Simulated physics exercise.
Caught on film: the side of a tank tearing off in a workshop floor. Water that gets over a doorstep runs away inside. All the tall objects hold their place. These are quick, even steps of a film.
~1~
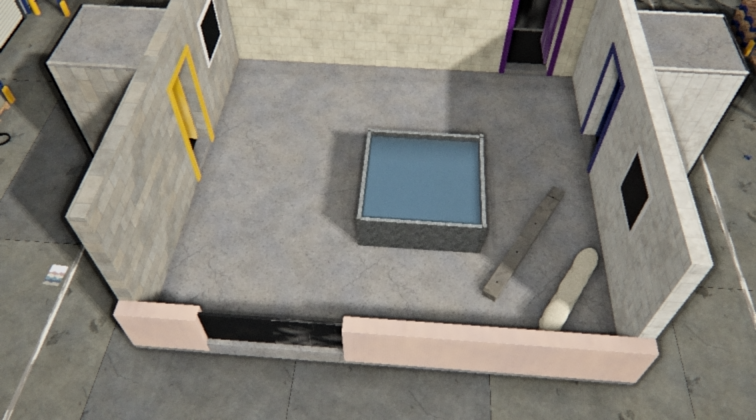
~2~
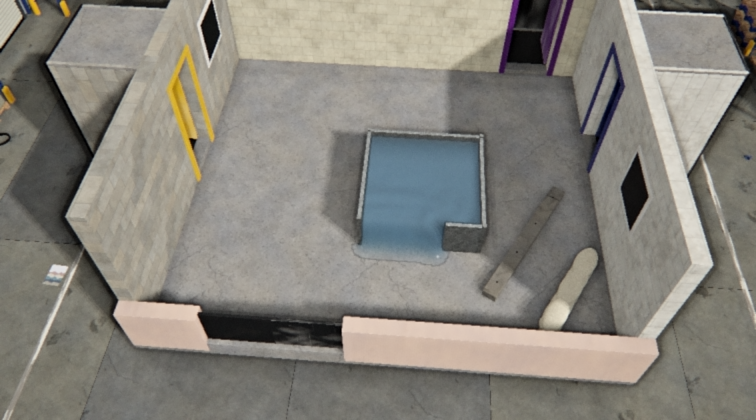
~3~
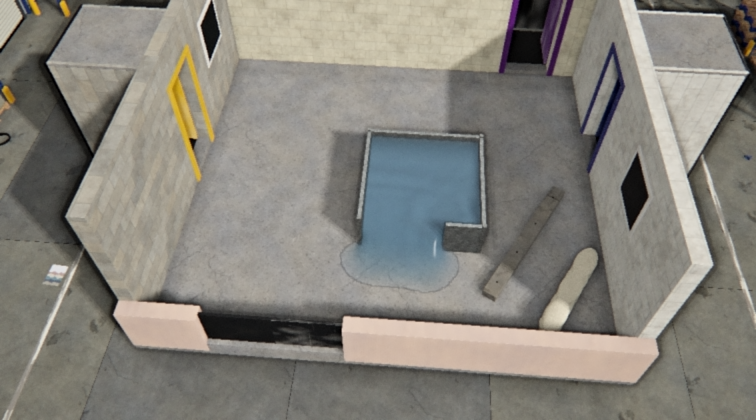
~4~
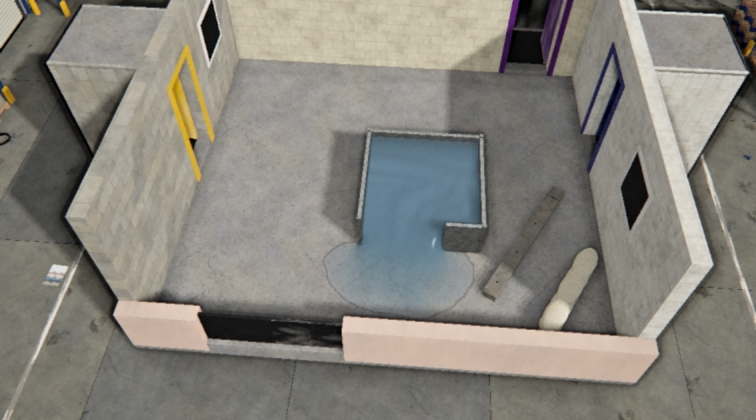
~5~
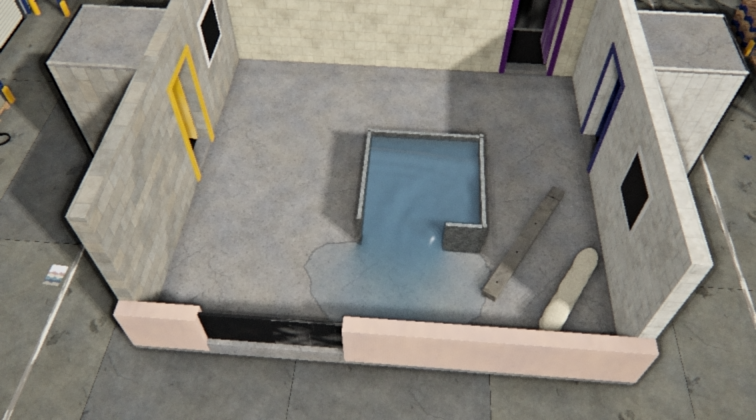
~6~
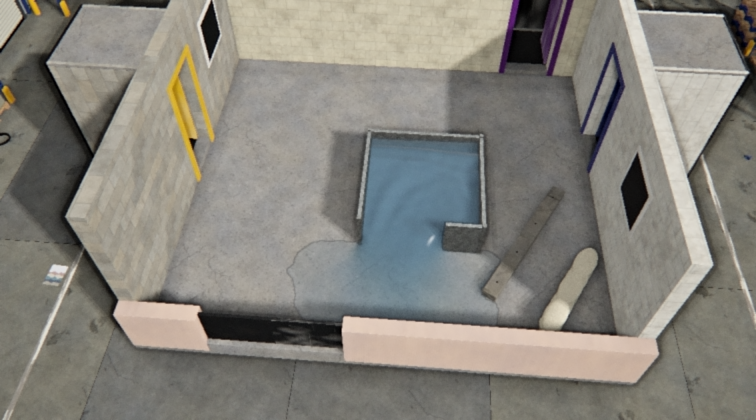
The clip shows a square tank of blue water standing still in a grey-floored workshop before part of its near side opens; water pours out, spreading across the floor towards the low pink wall and widening leftward behind it.
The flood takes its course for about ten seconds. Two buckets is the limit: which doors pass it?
In the end: The blue door admits no more than that; the purple door admits no more than that; the yellow door admits no more than that.
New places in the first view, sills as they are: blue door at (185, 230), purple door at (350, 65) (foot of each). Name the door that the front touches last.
That is the purple-painted one.
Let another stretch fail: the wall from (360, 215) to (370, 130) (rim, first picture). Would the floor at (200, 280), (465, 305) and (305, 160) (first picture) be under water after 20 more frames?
In turn: Under water, no water, under water.
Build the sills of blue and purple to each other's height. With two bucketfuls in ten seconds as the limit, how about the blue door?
The blue one is under.
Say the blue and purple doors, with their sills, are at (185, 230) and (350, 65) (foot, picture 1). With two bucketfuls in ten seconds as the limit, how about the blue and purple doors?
My reading: The blue one takes more; the purple one lets less in.
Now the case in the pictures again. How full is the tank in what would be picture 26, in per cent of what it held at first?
I make it 30 per cent.
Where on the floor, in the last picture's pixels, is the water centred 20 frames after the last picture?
Roughly at (379, 259).
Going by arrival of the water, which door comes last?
That is the purple door.
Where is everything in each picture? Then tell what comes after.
The tank at (423, 178) is whole and still, in the first frame.
The front is at (358, 249), out from the gap at (402, 239), in the second frame.
Water pours out at (402, 239) and has run to (349, 266), in the third frame.
The front is at (423, 313), out from the gap at (402, 239), in the fourth frame.
Water pours out at (402, 239) and has run to a hidden place, in the fifth frame.
Water pours out at (402, 239) and has run to a hidden place, in the sixth frame.
A moment on, water covers 15 % of the floor; the blue door not reached, the purple door not reached, the yellow door not reached.
Next, water covers 20 % of the floor; the blue door not reached, the purple door not reached, the yellow door not reached.
Then, water covers 35 % of the floor; the blue door not reached, the purple door not reached, the yellow door wet at the sill, nothing in.
Later, water covers 75 % of the floor; the blue door under two buckets in, the purple door wet at the sill, nothing in, the yellow door wet at the sill, nothing in.
In the end, water covers 95 % of the floor; the blue door under two buckets in, the purple door wet at the sill, nothing in, the yellow door wet at the sill, nothing in.
